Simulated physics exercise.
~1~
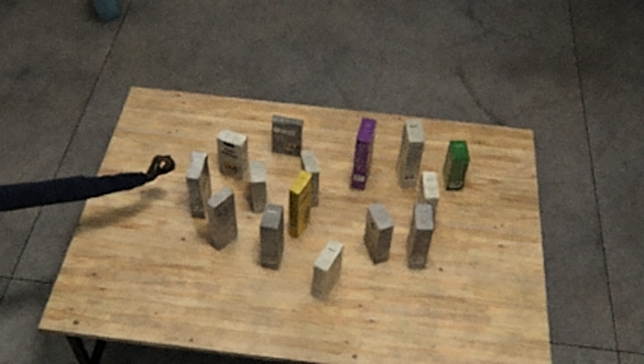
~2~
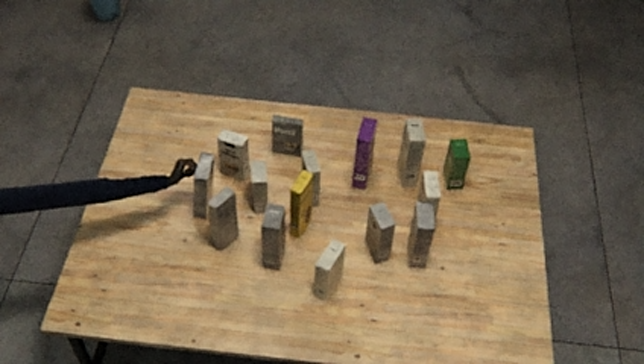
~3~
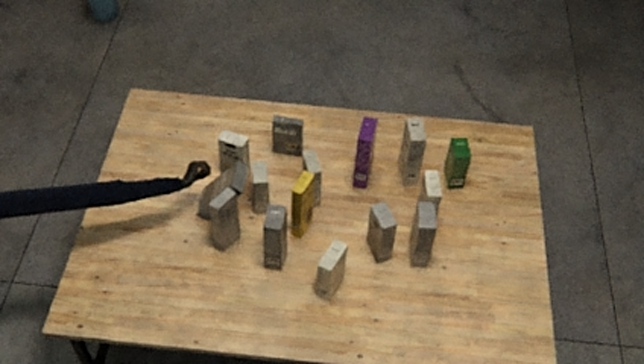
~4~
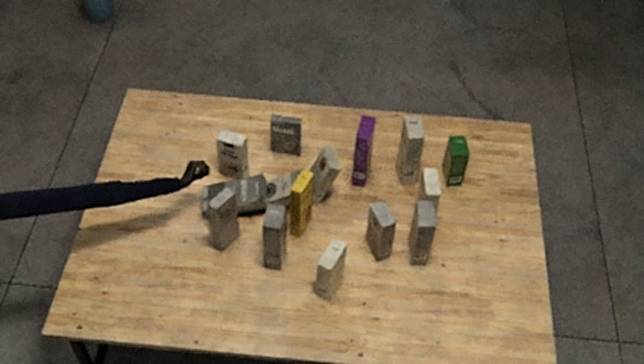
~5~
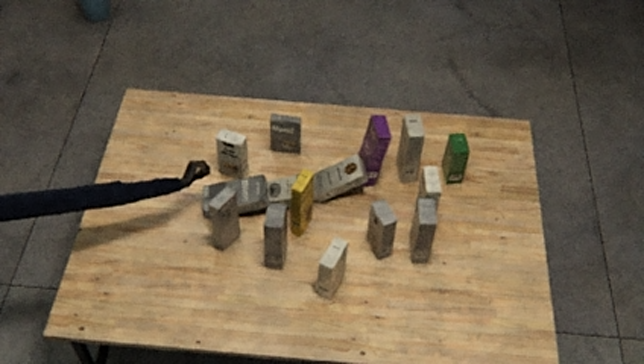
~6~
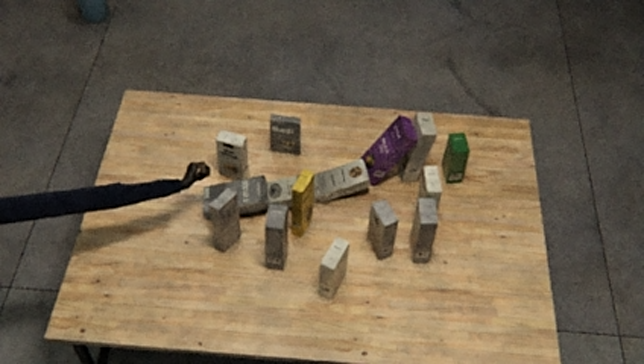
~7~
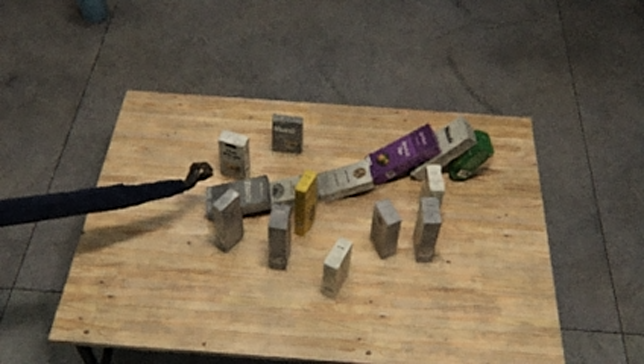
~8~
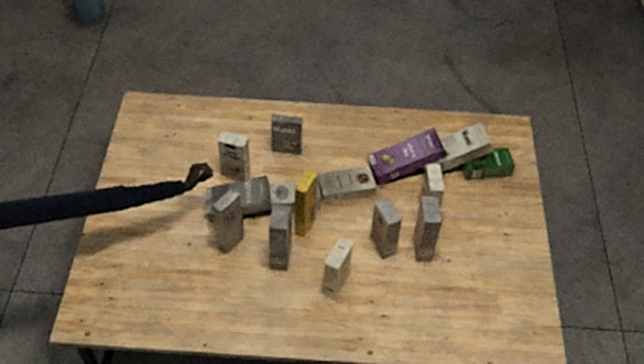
A dark arm tips a gray box, toppling others rightward through purple and green, missing yellow.
